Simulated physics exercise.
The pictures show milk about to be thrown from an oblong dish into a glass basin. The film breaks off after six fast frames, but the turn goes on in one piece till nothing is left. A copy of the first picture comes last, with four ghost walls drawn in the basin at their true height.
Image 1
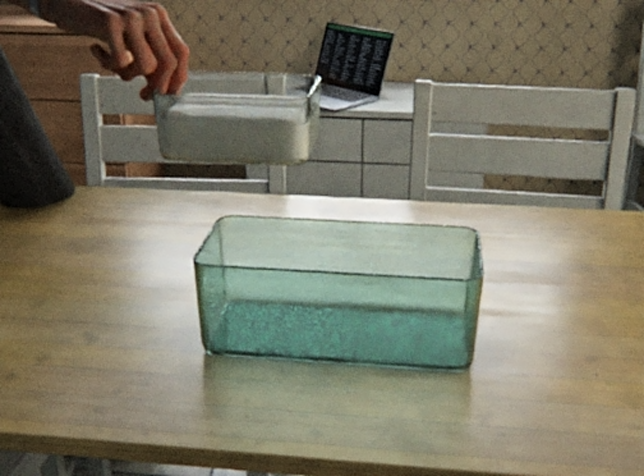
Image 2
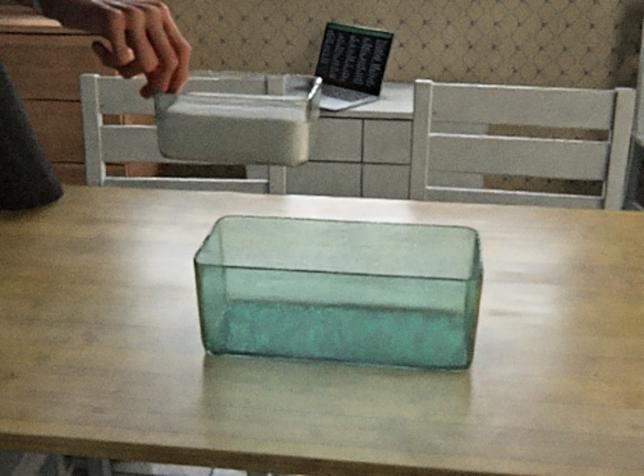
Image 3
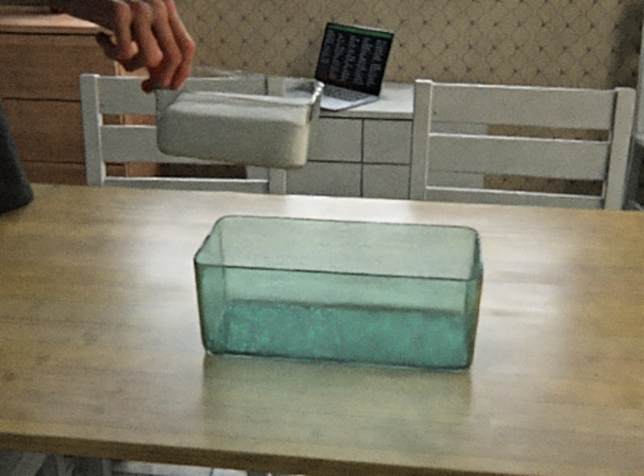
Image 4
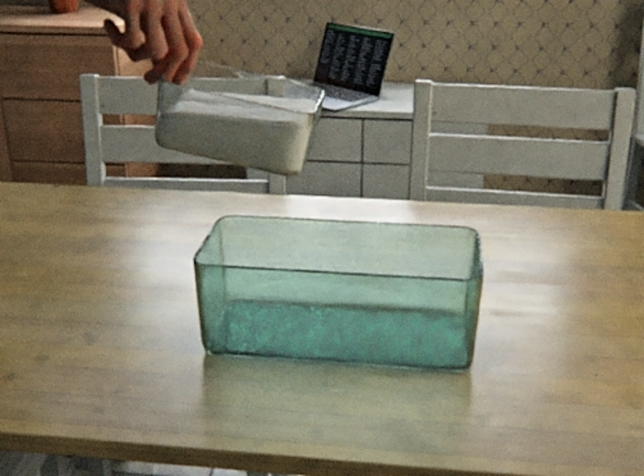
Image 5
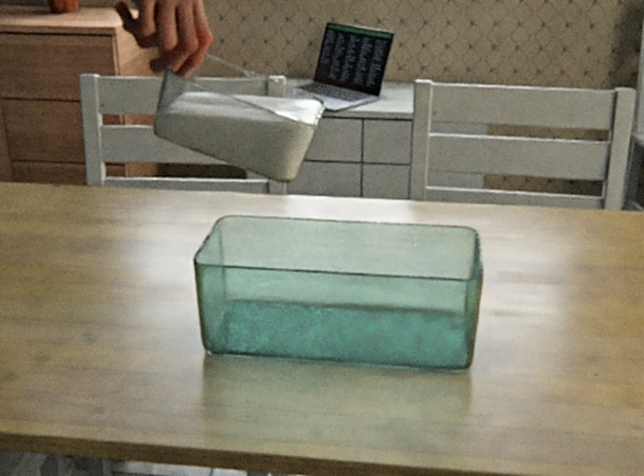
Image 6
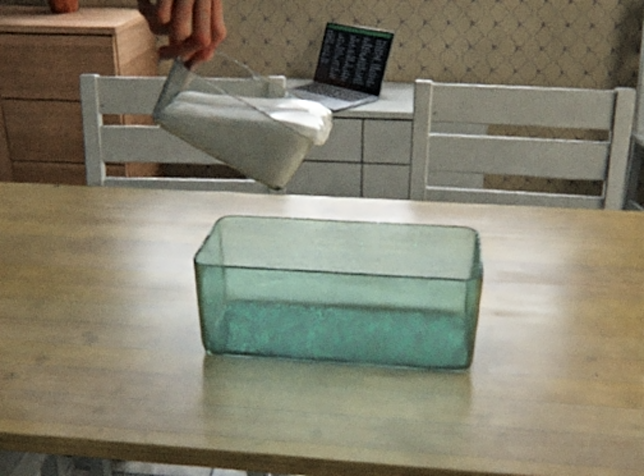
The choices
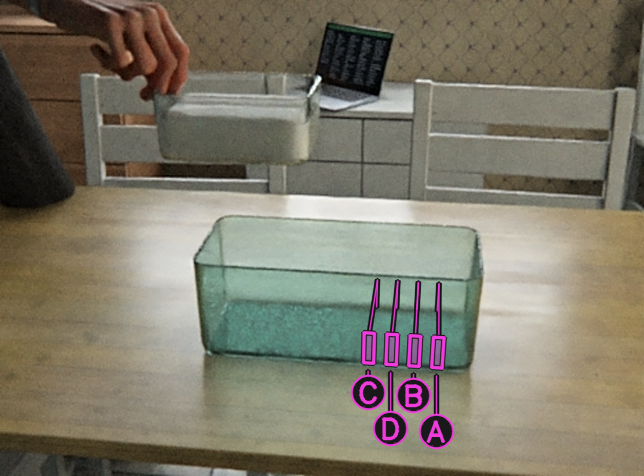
A hand holding an oblong dish of milk above a glass basin on a wooden table, tilting it rightward until milk crosses the lip.
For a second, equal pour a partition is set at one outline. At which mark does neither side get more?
The answer is position C.
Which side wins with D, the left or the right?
More ends on the left.
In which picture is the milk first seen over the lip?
Picture 6.
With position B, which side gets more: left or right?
The left side.
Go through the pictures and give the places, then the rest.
Upright, lip at (313, 86); basin from (203, 349) to (473, 367); nothing has left yet, in the first frame.
Upright, lip at (313, 88); nothing has left yet, in the second frame.
Tipped about 5°, lip at (315, 93); nothing has left yet, in the third frame.
Tipped about 11°, lip at (318, 101); nothing has left yet, in the fourth frame.
Tipped about 19°, lip at (319, 112); nothing has left yet, in the fifth frame.
Tipped about 29°, lip at (319, 125); milk is over the lip, down to (324, 133), in the sixth frame.
On the marked copy, A at (436, 375); B at (413, 373); C at (368, 370); D at (390, 372).
If A is chosen, about 89 % ends left of the wall and 8 % right of it; 3 % is lost outside.
If B is chosen, about 90 % ends left of the wall and 7 % right of it; 3 % is lost outside.
If C is chosen, about 48 % ends left of the wall and 49 % right of it; 3 % is lost outside.
If D is chosen, about 79 % ends left of the wall and 18 % right of it; 3 % is lost outside.
